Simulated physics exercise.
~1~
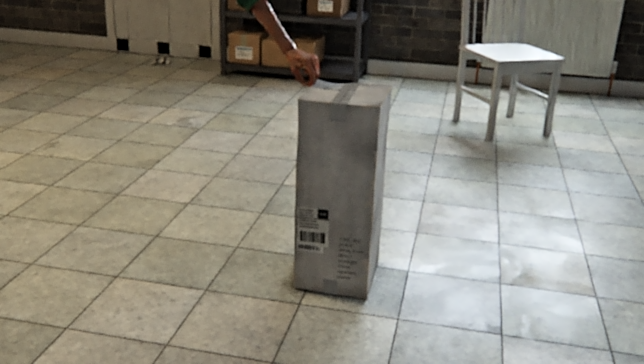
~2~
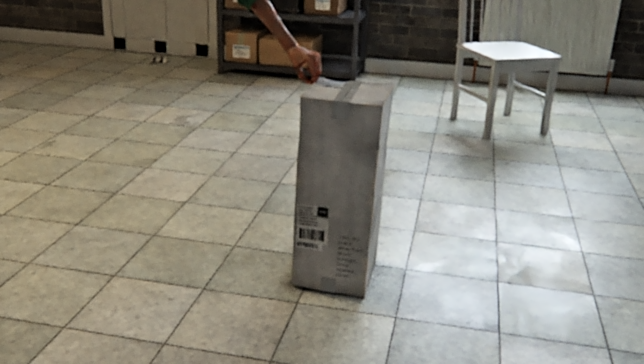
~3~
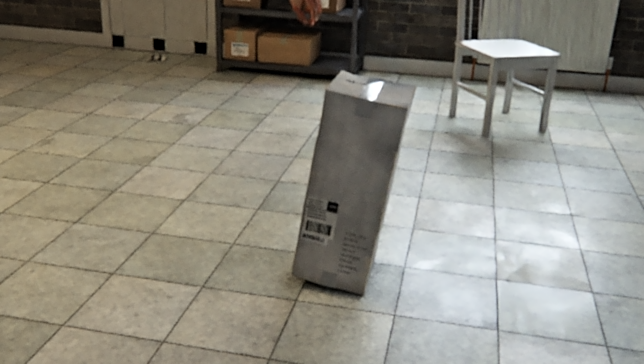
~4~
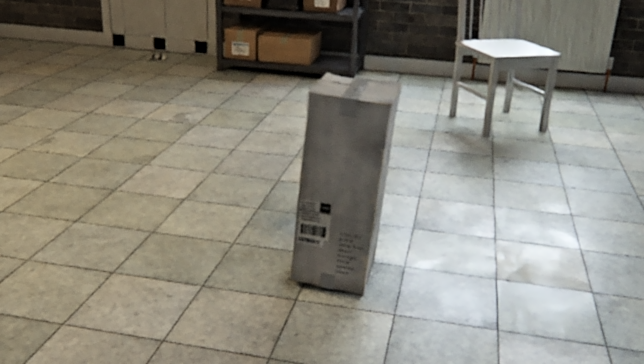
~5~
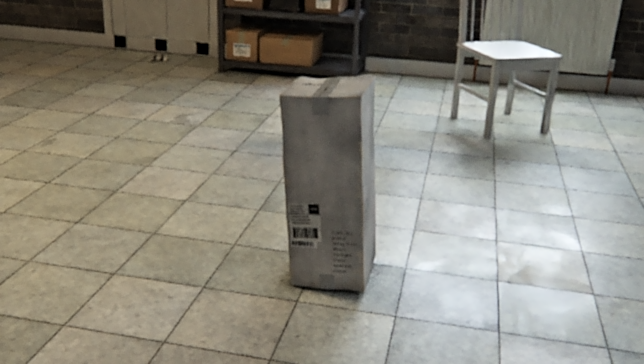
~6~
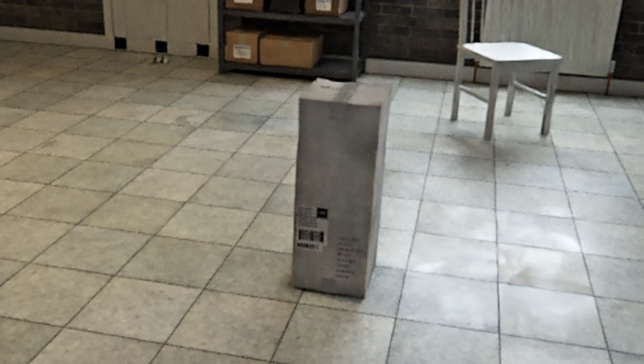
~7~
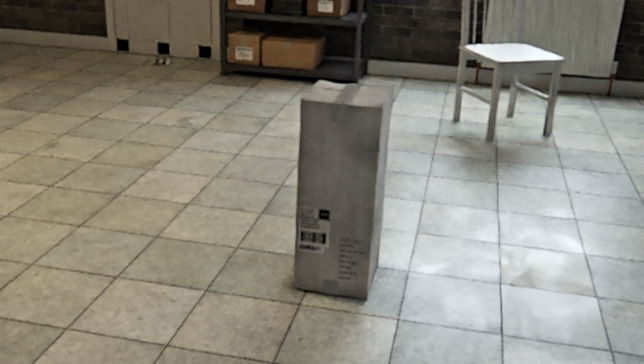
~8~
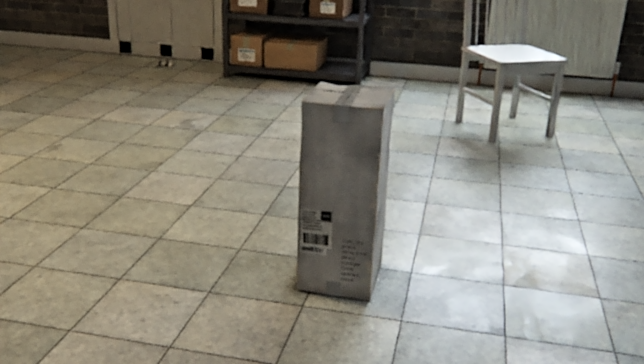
The clip shows a hand at the top of a tall white parcel standing on a tiled floor, then letting go and drawing back as the parcel leans right. The parcel rocks back to the left, sways slightly, and settles upright on its base.
